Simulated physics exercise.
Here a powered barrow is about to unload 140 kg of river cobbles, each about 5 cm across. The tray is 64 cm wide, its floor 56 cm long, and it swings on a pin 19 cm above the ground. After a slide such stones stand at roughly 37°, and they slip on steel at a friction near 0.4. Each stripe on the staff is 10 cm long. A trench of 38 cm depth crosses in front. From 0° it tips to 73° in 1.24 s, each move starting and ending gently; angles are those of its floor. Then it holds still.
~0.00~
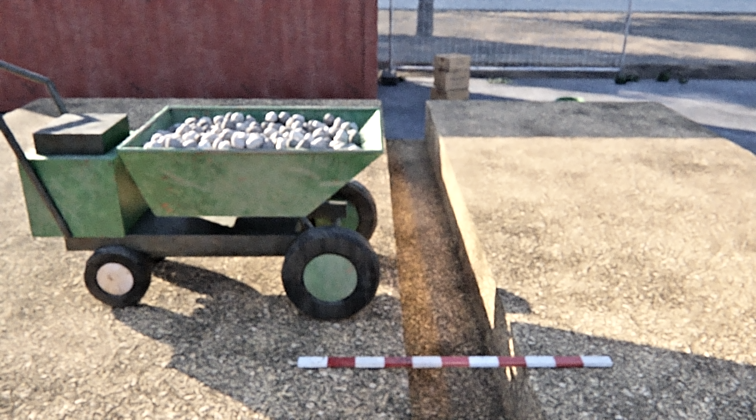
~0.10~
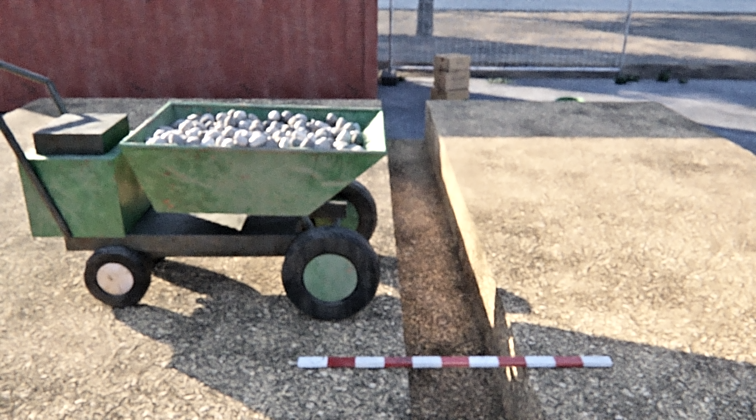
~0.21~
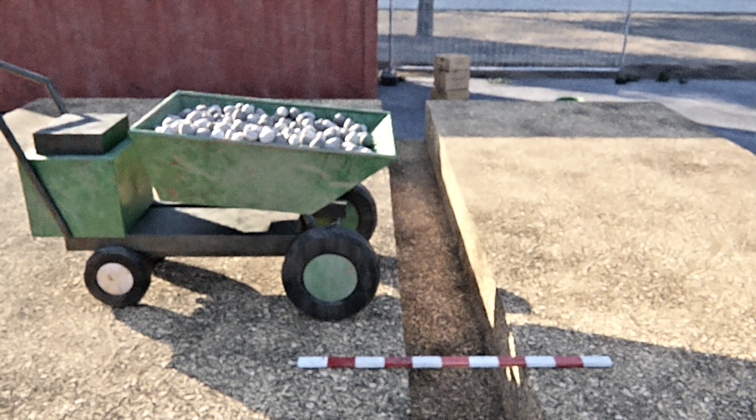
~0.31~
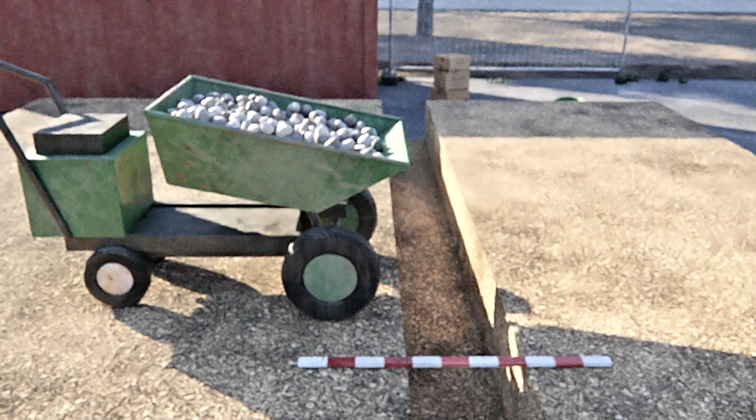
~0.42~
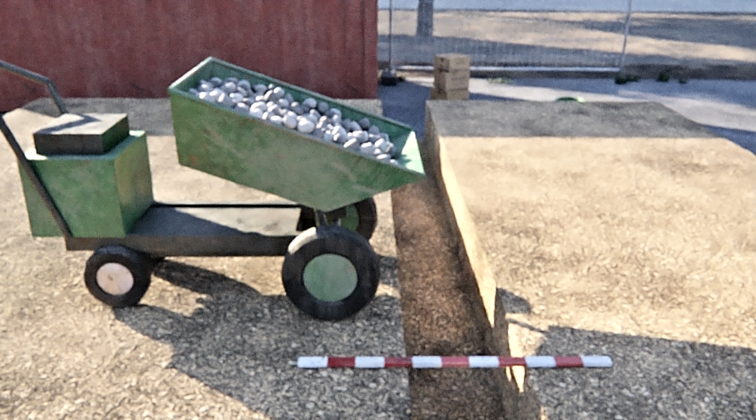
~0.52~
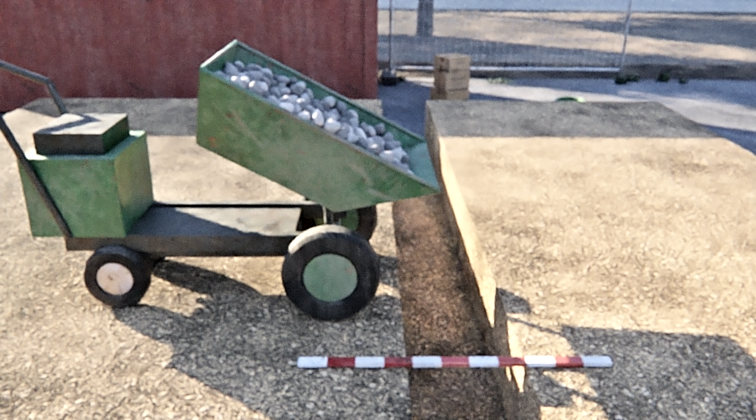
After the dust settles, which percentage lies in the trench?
About 41 per cent.
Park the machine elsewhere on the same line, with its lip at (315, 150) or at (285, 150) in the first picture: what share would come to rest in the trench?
First some 100, then 100 per cent.
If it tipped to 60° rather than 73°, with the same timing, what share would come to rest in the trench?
It would be near 45 per cent.
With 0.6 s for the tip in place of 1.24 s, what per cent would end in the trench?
Then about 25 per cent.
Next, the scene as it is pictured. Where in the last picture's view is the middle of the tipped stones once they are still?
Their middle is at about (522, 278).
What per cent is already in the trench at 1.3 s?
About 25 per cent by then.
After 0.9 s the floor is at 62°; 99 % in the tray, 1 % in the trench; the foremost stones are at (480, 238).
After 1.3 s the floor is at 73°; 35 % in the tray, 23 % in the trench, 42 % past the trench; the foremost stones are at (619, 284).
After 1.7 s the floor is at 73°; 5 % in the tray, 34 % in the trench, 61 % past the trench; the foremost stones are at (724, 274).
After 3.6 s the floor is at 73°; 0 % in the tray, 41 % in the trench, 59 % past the trench; the foremost stones are past the picture's edge.
